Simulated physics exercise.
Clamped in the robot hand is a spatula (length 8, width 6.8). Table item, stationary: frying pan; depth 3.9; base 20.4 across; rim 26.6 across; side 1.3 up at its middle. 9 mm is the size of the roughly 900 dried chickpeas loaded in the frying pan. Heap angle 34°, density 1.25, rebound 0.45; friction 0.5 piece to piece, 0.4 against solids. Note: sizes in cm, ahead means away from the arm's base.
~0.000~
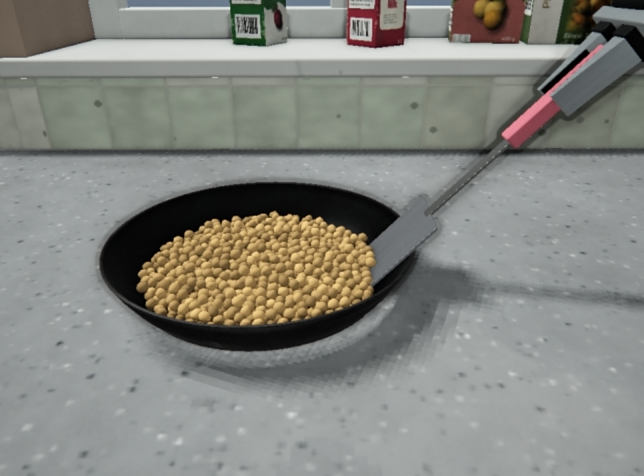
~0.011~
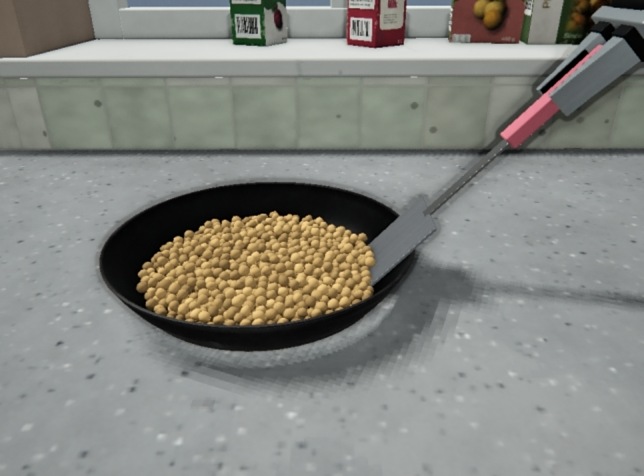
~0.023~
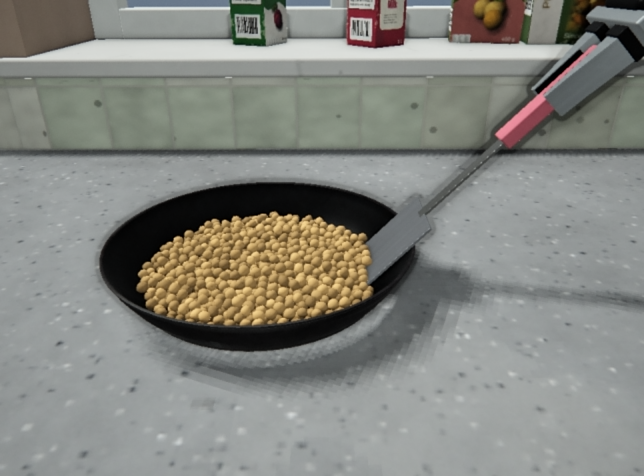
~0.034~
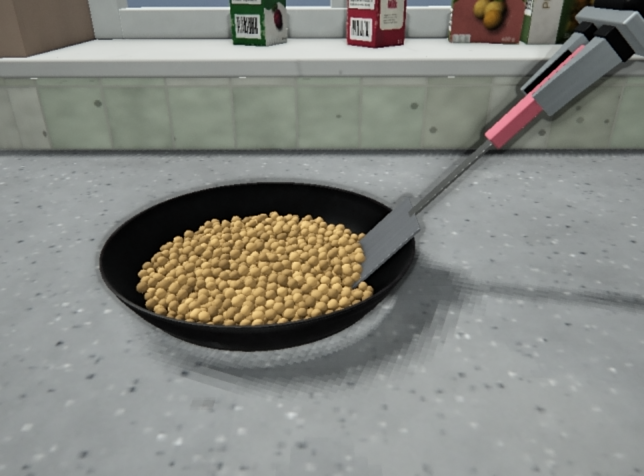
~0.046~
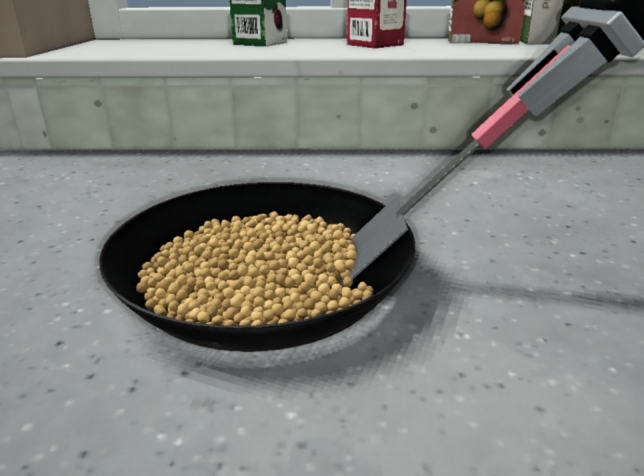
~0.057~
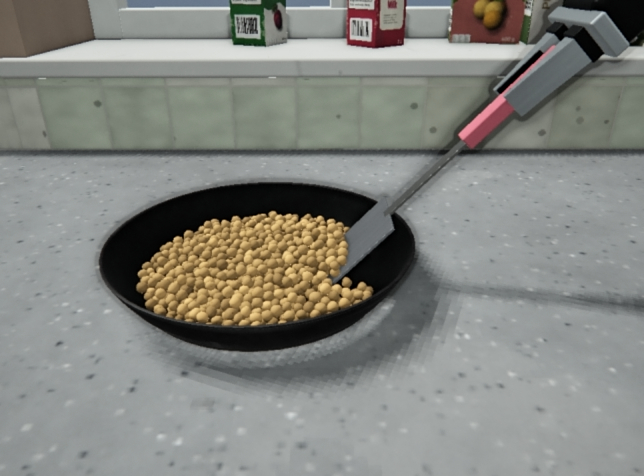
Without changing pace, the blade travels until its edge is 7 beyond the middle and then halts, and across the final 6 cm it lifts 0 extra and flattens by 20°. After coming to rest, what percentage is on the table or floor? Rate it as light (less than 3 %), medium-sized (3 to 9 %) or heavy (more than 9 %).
Rated light.
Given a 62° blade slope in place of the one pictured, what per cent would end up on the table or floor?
In that case, around 0 percent would end up on the table or floor.
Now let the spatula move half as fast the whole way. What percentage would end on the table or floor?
Some 0 in a hundred.
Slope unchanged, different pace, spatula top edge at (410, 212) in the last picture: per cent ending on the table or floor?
Some 0 per cent.
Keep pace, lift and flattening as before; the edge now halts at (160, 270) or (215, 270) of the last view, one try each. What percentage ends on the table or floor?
Close to 10 and close to 0 per cent, respectively.
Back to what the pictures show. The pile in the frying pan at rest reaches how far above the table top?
Roughly 5.0 centimetres.
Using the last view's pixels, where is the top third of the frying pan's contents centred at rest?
Near (170, 248).
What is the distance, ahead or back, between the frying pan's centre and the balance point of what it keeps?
It sits some 4.0 centimetres ahead of centre.
After 0.10 s, sloping 47°, highest piece 6 above the table; 900 in the frying pan.
After 0.15 s, sloping 41°, highest piece 6 above the table; 900 in the frying pan.
After 0.37 s, sloping 27°, highest piece 4 above the table; 895 in the frying pan, 5 on the table or floor.
After 1.42 s, sloping 27°, highest piece 4 above the table; 895 in the frying pan, 5 on the table or floor.
In the end, 895 in the frying pan, 5 on the table or floor. That is 1 % on the table or floor.
